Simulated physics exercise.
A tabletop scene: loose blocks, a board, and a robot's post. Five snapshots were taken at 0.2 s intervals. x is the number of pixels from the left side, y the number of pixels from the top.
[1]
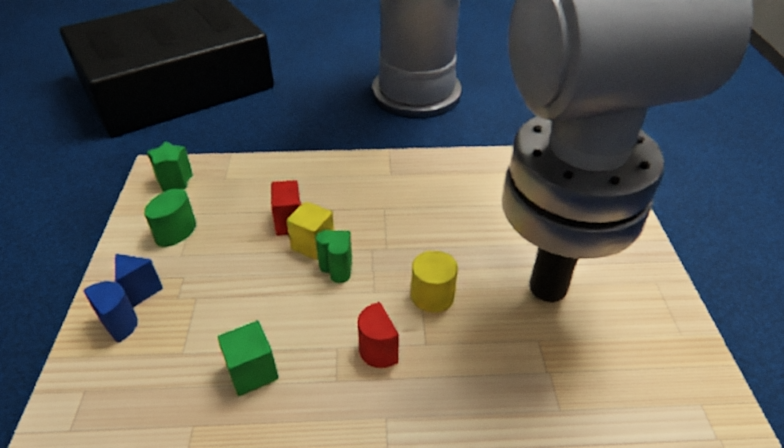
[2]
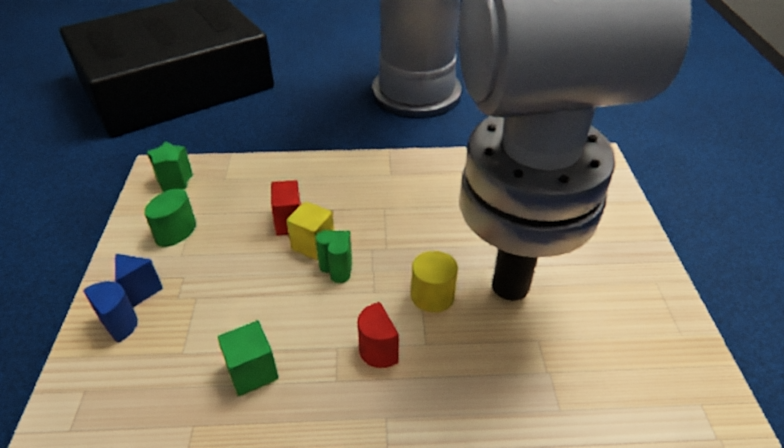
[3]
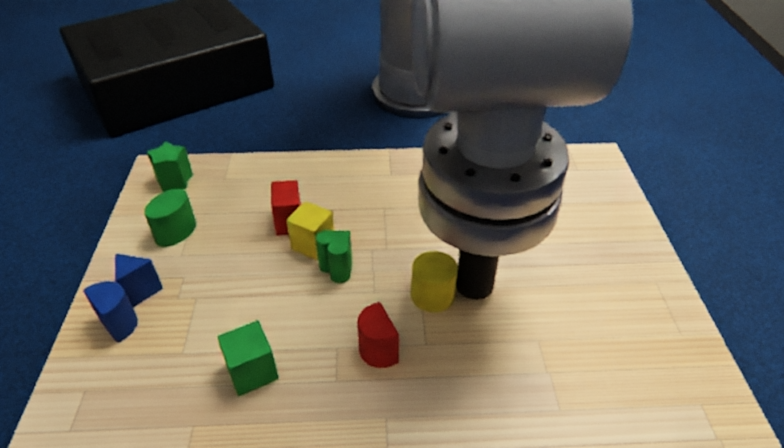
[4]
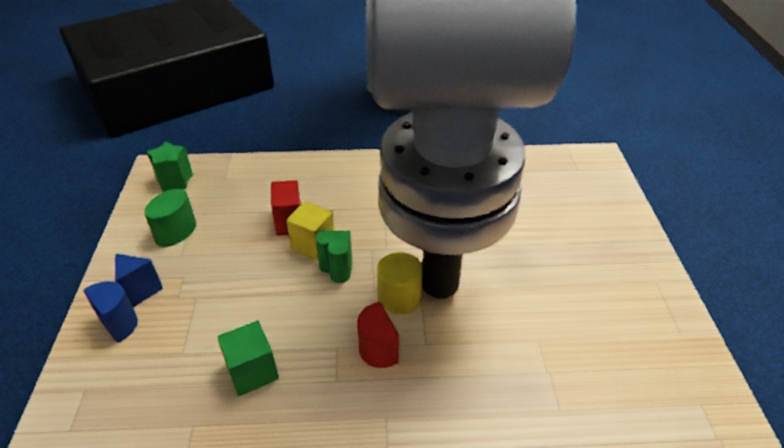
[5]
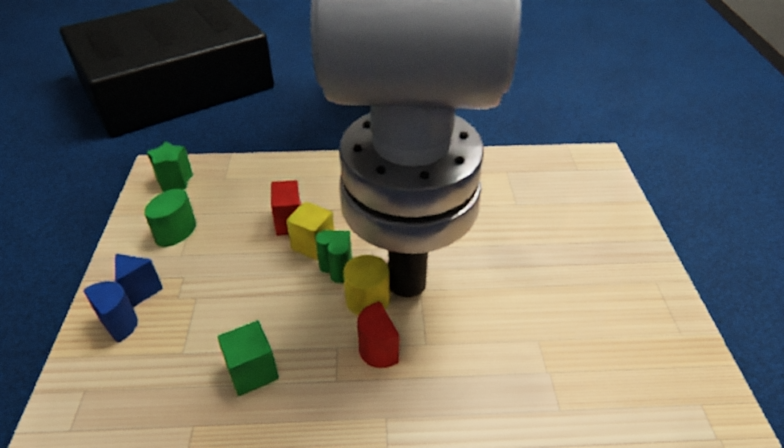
A grey robot arm with a dark post stands over a pale wooden board on a blue surface, seen from above by a still camera. Green and blue blocks sit at left, red, yellow and green ones near the middle, and a black box lies behind. The post slides left, meets the yellow cylinder and pushes it left, close to the green heart and red block.
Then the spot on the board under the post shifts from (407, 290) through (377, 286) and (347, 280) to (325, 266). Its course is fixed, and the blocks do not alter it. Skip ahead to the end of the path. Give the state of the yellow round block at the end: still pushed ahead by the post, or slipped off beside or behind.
I think it loses its spot in front.
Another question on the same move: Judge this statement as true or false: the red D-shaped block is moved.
This is false.
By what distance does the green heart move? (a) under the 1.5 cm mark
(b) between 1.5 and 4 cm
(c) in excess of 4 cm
c (in excess of 4 cm)
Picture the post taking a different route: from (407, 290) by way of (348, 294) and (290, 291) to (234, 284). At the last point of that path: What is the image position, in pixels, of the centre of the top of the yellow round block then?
It is at (266, 295).
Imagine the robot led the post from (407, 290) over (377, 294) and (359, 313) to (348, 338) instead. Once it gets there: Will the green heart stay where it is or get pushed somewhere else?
It is not moved.
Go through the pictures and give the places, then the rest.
Lower end of the post at (548, 288), tops of blocks, red oblong at (285, 193), yellow square at (310, 215), green heart at (335, 240), yellow round block at (435, 266), red D-shaped block at (376, 322), in the first picture.
Post at (511, 286), blocks as before, in the second picture.
Post at (475, 285), blocks as before, in the third picture.
Post at (440, 284), yellow round block at (400, 267), in the fourth picture.
Post at (407, 283), red oblong at (285, 193), yellow square at (310, 215), green heart at (335, 240), yellow round block at (366, 270), red D-shaped block at (376, 322), in the fifth picture.
What follows on the original path. Halfway along, post at (360, 276); green heart at (331, 238); yellow round block at (325, 276).
At the end, post at (324, 259); red oblong at (283, 188); yellow square at (298, 210), turned 50° clockwise; green heart at (289, 234); yellow round block at (316, 277); red D-shaped block not moved.
